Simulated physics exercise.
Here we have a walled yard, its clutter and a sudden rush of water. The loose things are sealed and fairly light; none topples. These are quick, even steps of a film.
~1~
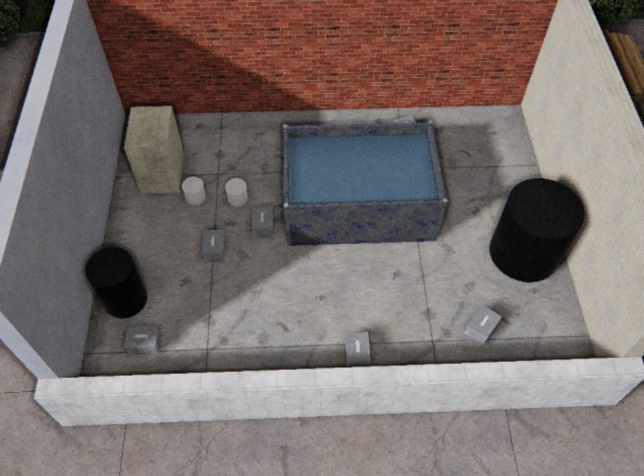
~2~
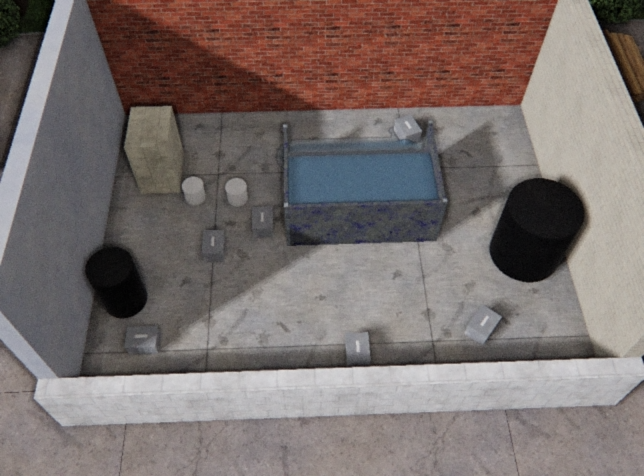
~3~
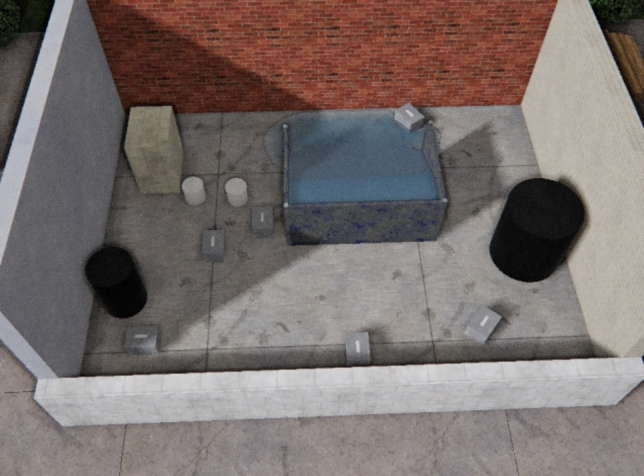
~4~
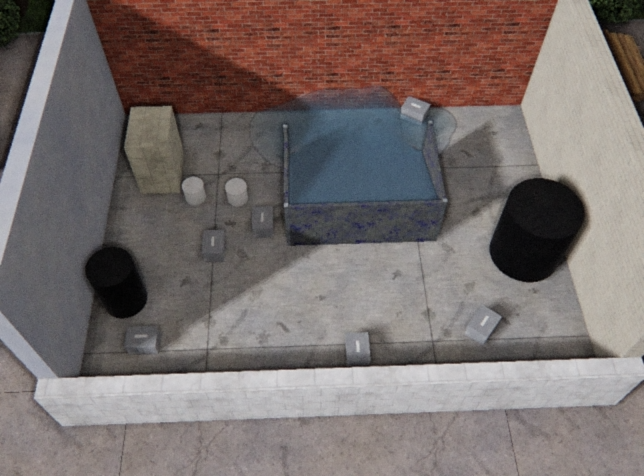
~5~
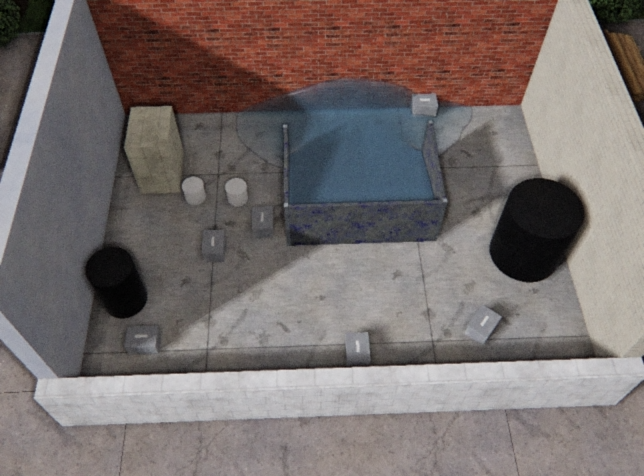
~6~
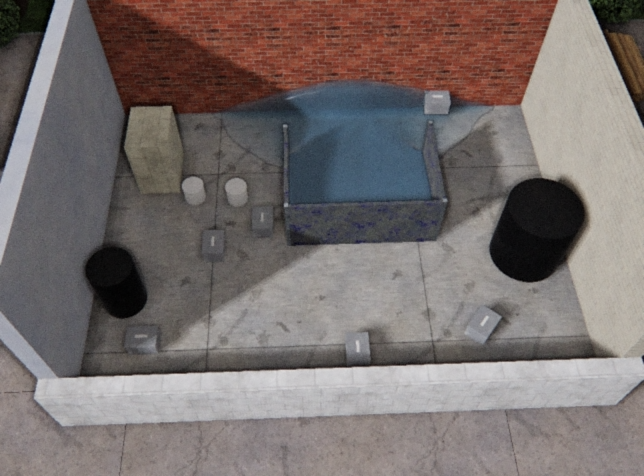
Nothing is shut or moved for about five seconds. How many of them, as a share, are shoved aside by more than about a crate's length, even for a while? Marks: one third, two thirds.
It is from one to two thirds.
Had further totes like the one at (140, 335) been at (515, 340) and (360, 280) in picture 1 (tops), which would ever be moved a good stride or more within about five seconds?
In turn: No, short of that.
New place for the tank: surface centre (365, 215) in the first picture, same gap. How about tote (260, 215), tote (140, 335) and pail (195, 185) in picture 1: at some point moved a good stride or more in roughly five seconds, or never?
In that order: Less than that, under that, yes.
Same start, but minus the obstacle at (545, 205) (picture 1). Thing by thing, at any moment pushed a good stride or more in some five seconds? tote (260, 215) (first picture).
For that one: Never so far.
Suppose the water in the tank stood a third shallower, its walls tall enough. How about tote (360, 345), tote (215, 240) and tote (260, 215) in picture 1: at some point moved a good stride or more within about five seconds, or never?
One after the other: Less than that, not that far, less than that.
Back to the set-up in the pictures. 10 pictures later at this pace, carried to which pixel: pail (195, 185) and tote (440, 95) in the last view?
Close to (222, 210) and (511, 182).
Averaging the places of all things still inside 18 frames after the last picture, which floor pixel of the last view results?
Roughly at (296, 281).
A moment on, 1 of 8 are well off their spots; 0 afloat.
Next, 2 of 8 are well off their spots; 0 afloat.
Later, 2 of 8 are well off their spots; 0 afloat.
In the end, 4 of 8 are well off their spots, and 4 have been at some point; 5 afloat.
